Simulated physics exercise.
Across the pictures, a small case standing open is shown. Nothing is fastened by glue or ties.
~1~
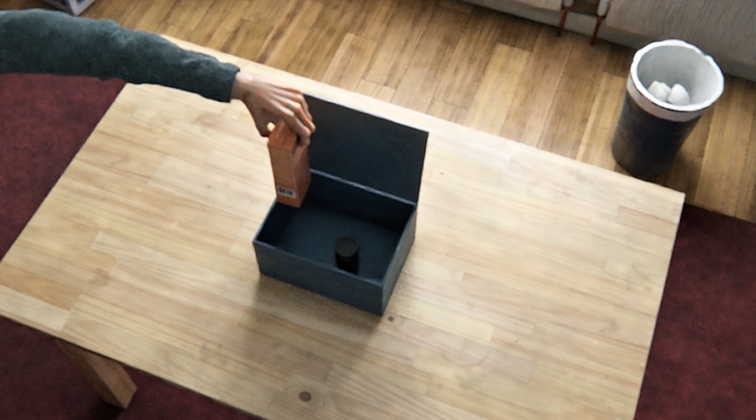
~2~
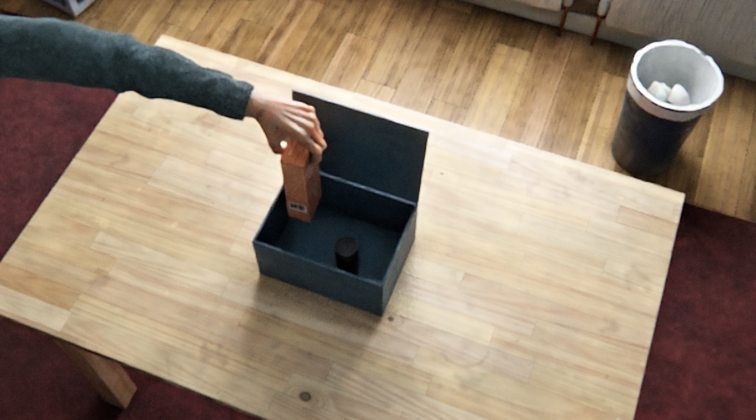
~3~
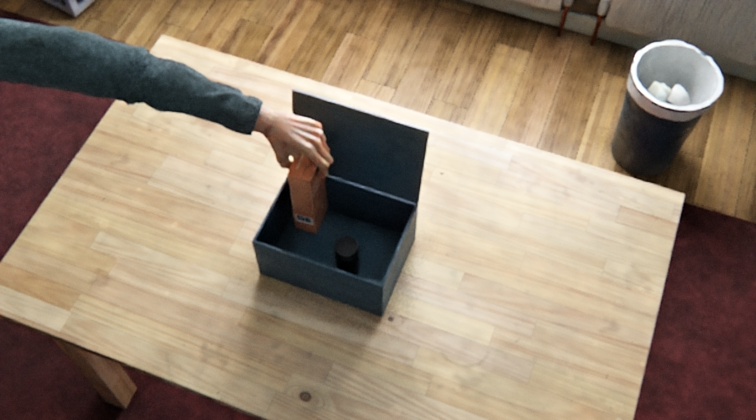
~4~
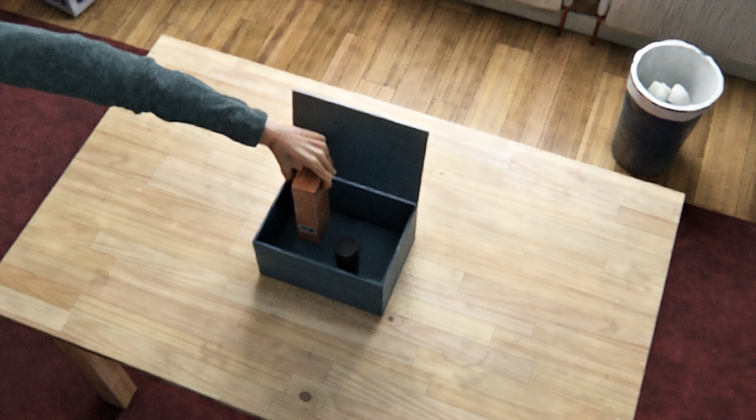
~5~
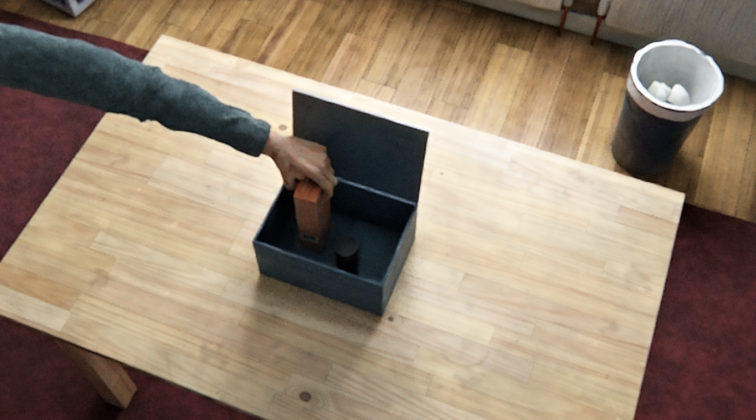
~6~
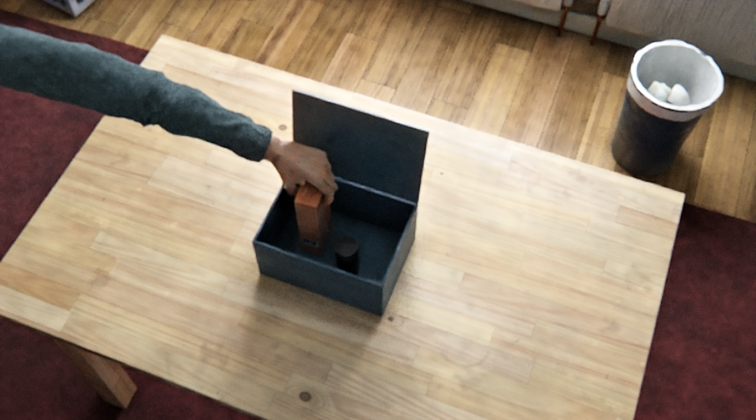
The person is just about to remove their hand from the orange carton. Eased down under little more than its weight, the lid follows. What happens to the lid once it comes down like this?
The lid is stopped short of the rim.
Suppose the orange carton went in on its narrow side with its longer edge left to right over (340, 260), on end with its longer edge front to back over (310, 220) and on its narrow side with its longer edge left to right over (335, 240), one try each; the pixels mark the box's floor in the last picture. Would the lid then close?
On try one it fits down fine; on try two it won't go down; on try three it fits down fine.
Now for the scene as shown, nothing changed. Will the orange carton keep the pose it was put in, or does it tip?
In the end, it winds up askew.
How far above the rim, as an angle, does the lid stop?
I'd put it at roughly 25°.
Then, 1.10 s past the last view, lid starting down.
Then, 1.70 s past the last view, lid 55° above the rim.
Then, 3.00 s past the last view, lid 39° above the rim; orange carton rocked 14° from its first pose near (310, 225).
Then, 3.80 s past the last view, lid 27° above the rim; orange carton rocked 29° from its first pose near (304, 237).
Finally, lid 27° above the rim; moved from the start, orange carton; black shaker still in place. Final places as the last picture's camera would see them, orange carton near (304, 237).
